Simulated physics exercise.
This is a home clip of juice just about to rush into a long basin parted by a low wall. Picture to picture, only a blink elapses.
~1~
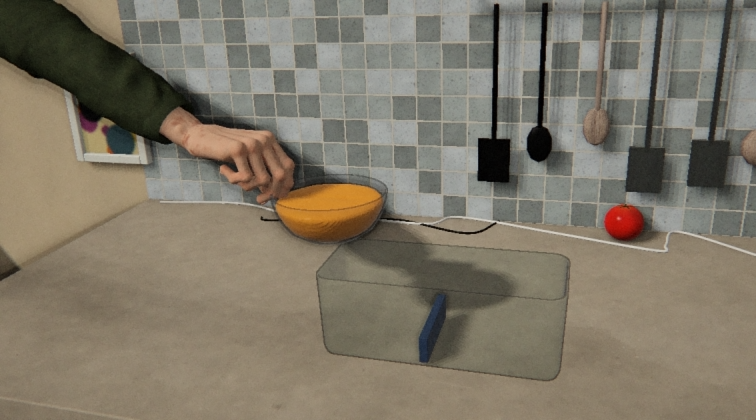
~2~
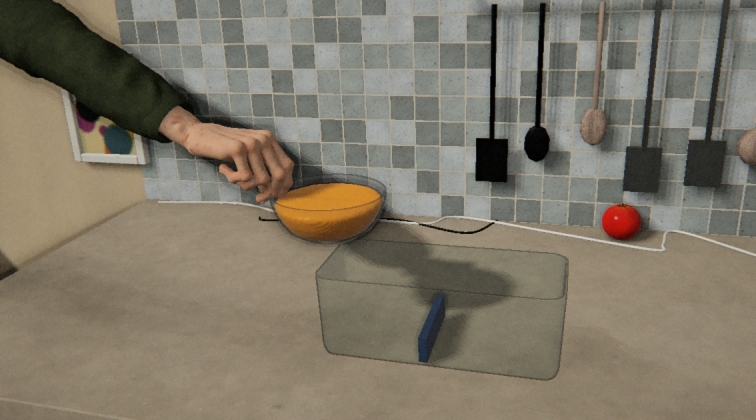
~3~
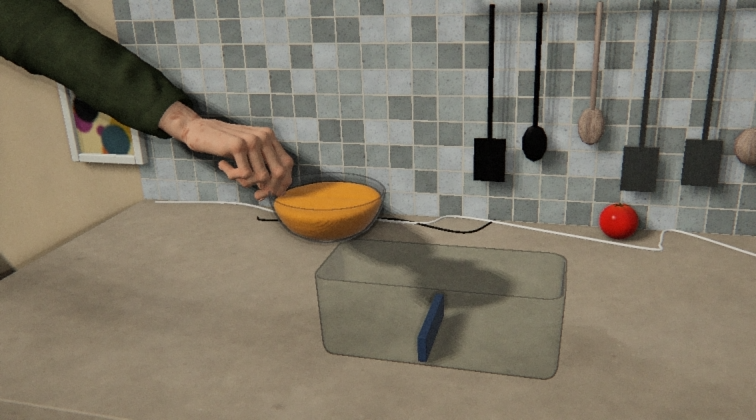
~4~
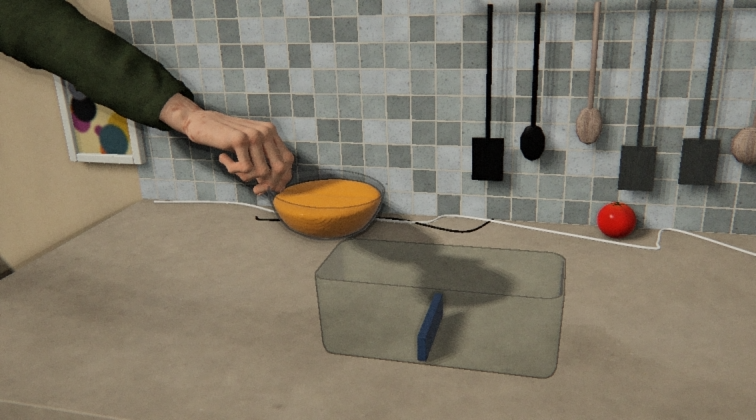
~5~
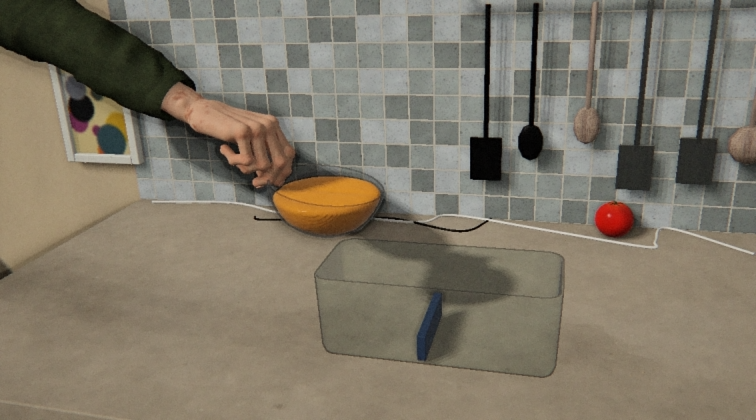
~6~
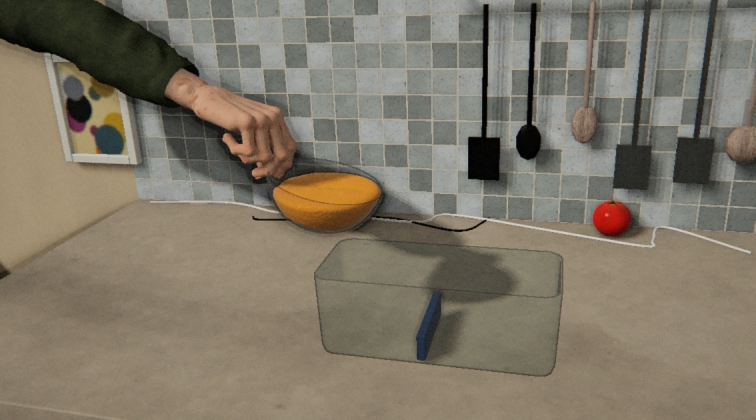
On a kitchen counter, a hand gradually tilting a glass bowl of orange liquid rightward behind a clear basin with a low blue divider.
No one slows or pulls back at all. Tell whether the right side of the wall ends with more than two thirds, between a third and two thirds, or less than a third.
The portion right of the wall will surpass two thirds.
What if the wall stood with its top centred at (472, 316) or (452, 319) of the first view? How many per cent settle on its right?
Around 30 percent in try one and around 70 percent in try two.
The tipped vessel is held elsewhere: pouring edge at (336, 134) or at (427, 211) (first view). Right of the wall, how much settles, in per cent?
About 60 and 90 per cent.
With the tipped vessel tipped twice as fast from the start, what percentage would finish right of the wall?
About 65 per cent would end up there.
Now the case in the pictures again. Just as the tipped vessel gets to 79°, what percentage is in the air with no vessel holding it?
It's close to 50 percent.
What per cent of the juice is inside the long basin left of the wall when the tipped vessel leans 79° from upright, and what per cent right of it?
You'd find 5 per cent on the left and 20 per cent on the right.
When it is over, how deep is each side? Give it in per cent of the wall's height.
Left side: Approx. 10 %; right side: Approx. 60 %.
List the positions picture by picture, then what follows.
Tilt 0°; pouring edge (385, 196); surface from (281, 196) to (383, 202); the long basin's rim runs from (330, 258) to (568, 278); the wall's top is at (433, 316), in the first picture.
Tilt 1°; pouring edge (384, 196); surface from (281, 195) to (382, 201), in the second picture.
Tilt 2°; pouring edge (383, 197); surface from (280, 194) to (381, 200), in the third picture.
Tilt 5°; pouring edge (382, 197); surface from (279, 191) to (381, 198), in the fourth picture.
Tilt 9°; pouring edge (381, 197); surface from (279, 188) to (380, 195), in the fifth picture.
Tilt 14°; pouring edge (380, 197); surface from (279, 183) to (380, 192), in the sixth picture.
A moment on, the tilt is 79° and 27 per cent is still to pour, 5 is left of the wall and 18 right of it.
Next, the tilt is 115° and 0 per cent is still to pour, 14 is left of the wall and 84 right of it.
Then the tilt is 119° and 0 per cent is still to pour, 15 is left of the wall and 85 right of it.
Later the tilt is 119° and 0 per cent is still to pour, 15 is left of the wall and 85 right of it.
Finally, 15 per cent lies left of the wall, 85 right of it and 1 outside.
